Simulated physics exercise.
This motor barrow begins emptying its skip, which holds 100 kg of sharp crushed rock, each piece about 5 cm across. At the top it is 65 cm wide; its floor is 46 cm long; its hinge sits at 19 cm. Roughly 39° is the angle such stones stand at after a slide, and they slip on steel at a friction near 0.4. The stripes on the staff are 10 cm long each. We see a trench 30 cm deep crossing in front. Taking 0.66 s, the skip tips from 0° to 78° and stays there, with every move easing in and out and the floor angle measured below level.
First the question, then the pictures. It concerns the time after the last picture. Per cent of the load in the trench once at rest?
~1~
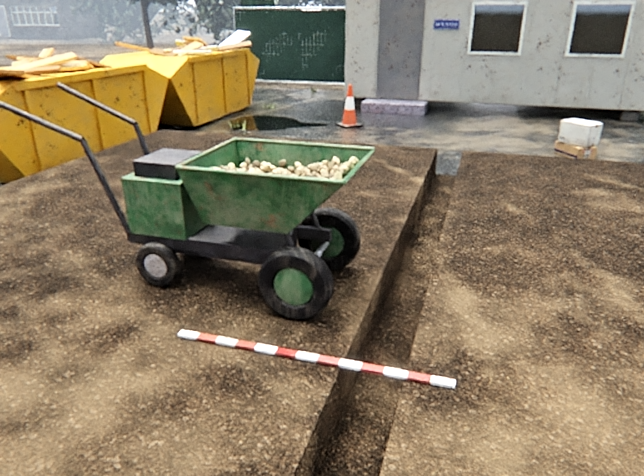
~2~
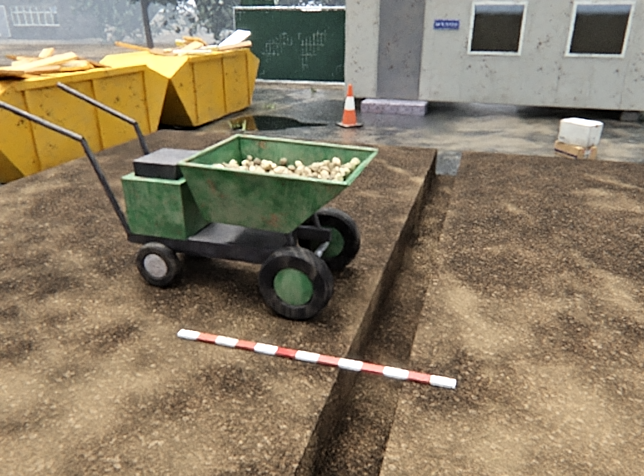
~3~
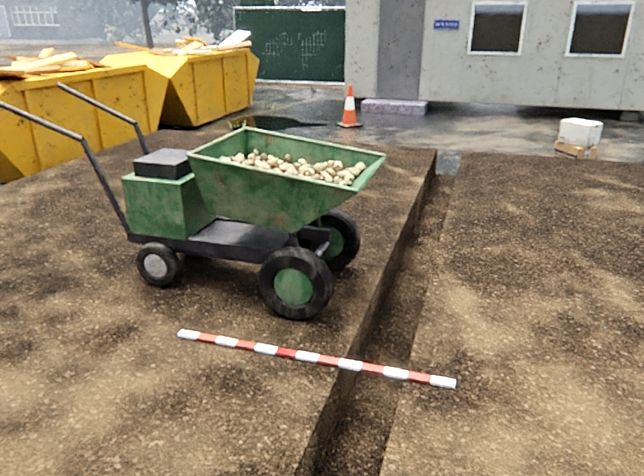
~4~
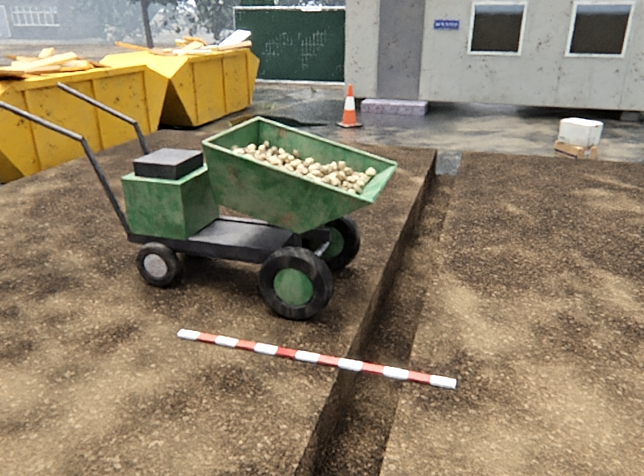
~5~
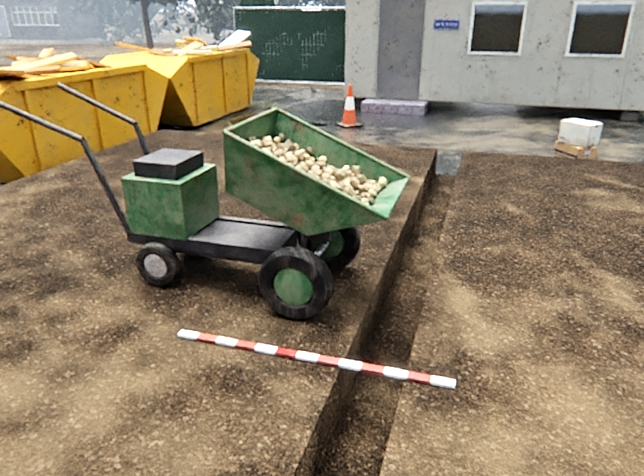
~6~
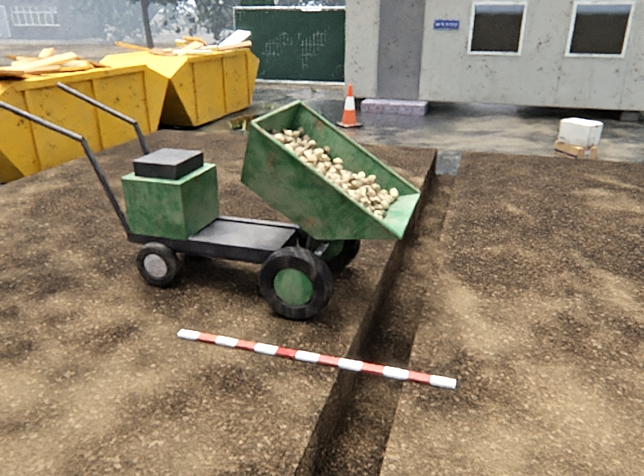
About 1 %.
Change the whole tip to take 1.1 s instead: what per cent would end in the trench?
That works out at about 0 in a hundred.
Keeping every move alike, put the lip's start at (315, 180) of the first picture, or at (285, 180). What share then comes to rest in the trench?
The first start gives about 50 per cent, the second about 90.
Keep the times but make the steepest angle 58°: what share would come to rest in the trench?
With that change, near 5 per cent.
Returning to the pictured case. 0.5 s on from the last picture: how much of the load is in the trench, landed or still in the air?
Around 0 per cent of it, at that instant.
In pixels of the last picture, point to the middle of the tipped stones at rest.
Near (486, 314).
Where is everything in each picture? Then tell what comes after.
The first picture shows lip at (344, 183), floor tilted 0°, highest stones at (339, 167).
In the second picture, the skip is at 2°, its lip at (348, 185); the top of the load is at (315, 167).
The third picture shows lip at (358, 192), floor tilted 7°, highest stones at (266, 162).
The fourth picture shows lip at (372, 203), floor tilted 14°, highest stones at (262, 152).
In the fifth picture, the skip is at 23°, its lip at (387, 218); the top of the load is at (272, 142).
The sixth picture shows lip at (401, 238), floor tilted 34°, highest stones at (288, 136).
Then, 0.2 s after the last picture the floor is at 66°, 100 % in the skip; the foremost stones are at (418, 272).
Then, 0.5 s after the last picture the floor is at 78°, 69 % in the skip, 31 % past the trench; the foremost stones are at (501, 323).
Then, 0.8 s after the last picture the floor is at 78°, 27 % in the skip, 1 % in the trench, 73 % past the trench; the foremost stones are past the picture's edge.
Then, 2.8 s after the last picture the floor is at 78°, 25 % in the skip, 1 % in the trench, 74 % past the trench; the foremost stones are past the picture's edge.
